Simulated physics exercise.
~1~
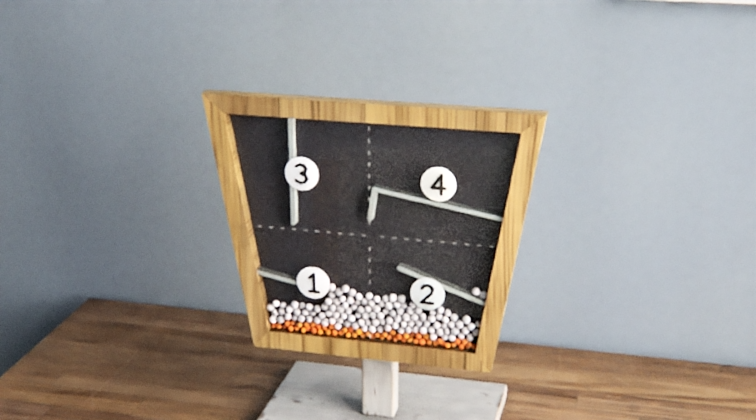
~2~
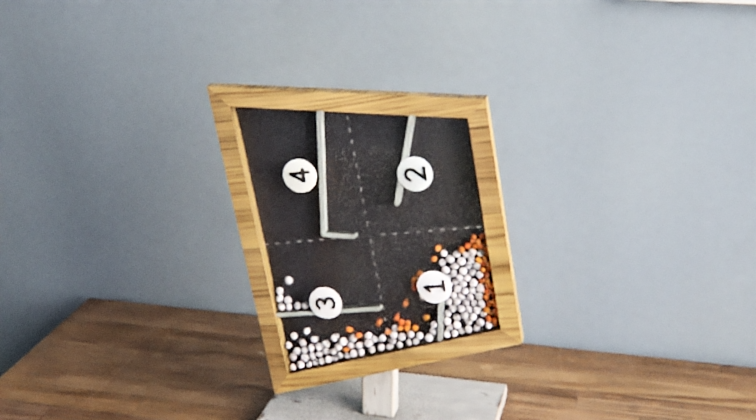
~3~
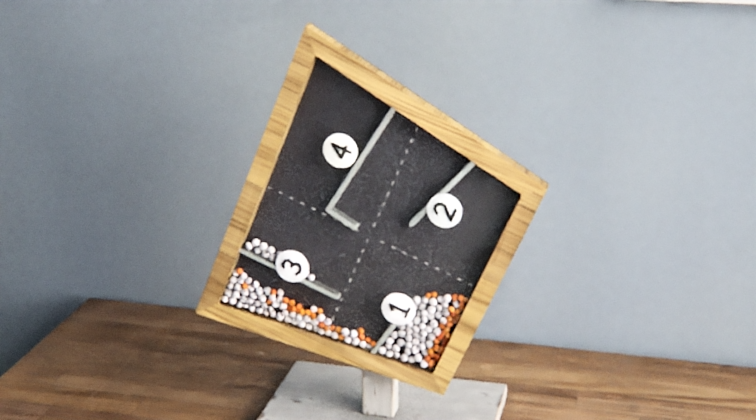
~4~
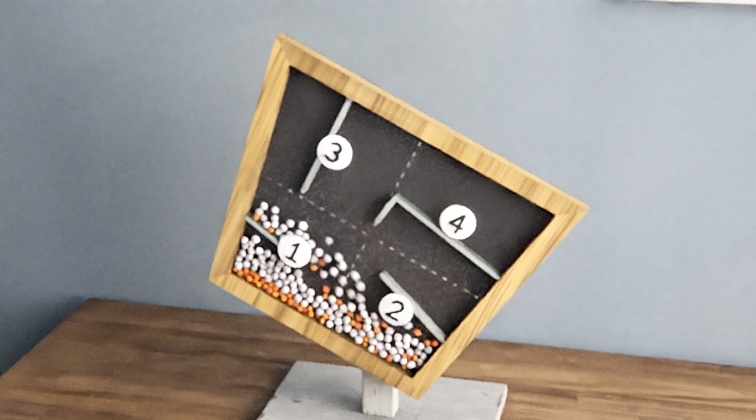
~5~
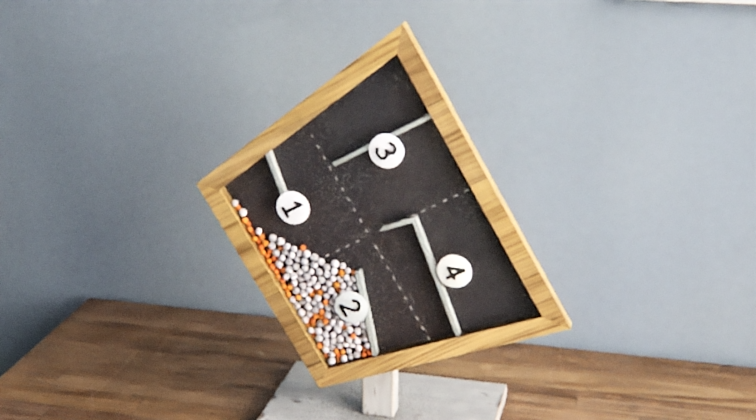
On a wooden table, a wood-framed box of white and orange beads tipped far anticlockwise, sending them tumbling to the right, then swung back clockwise past level, and the beads slid left and ended heaped in its lower left side.
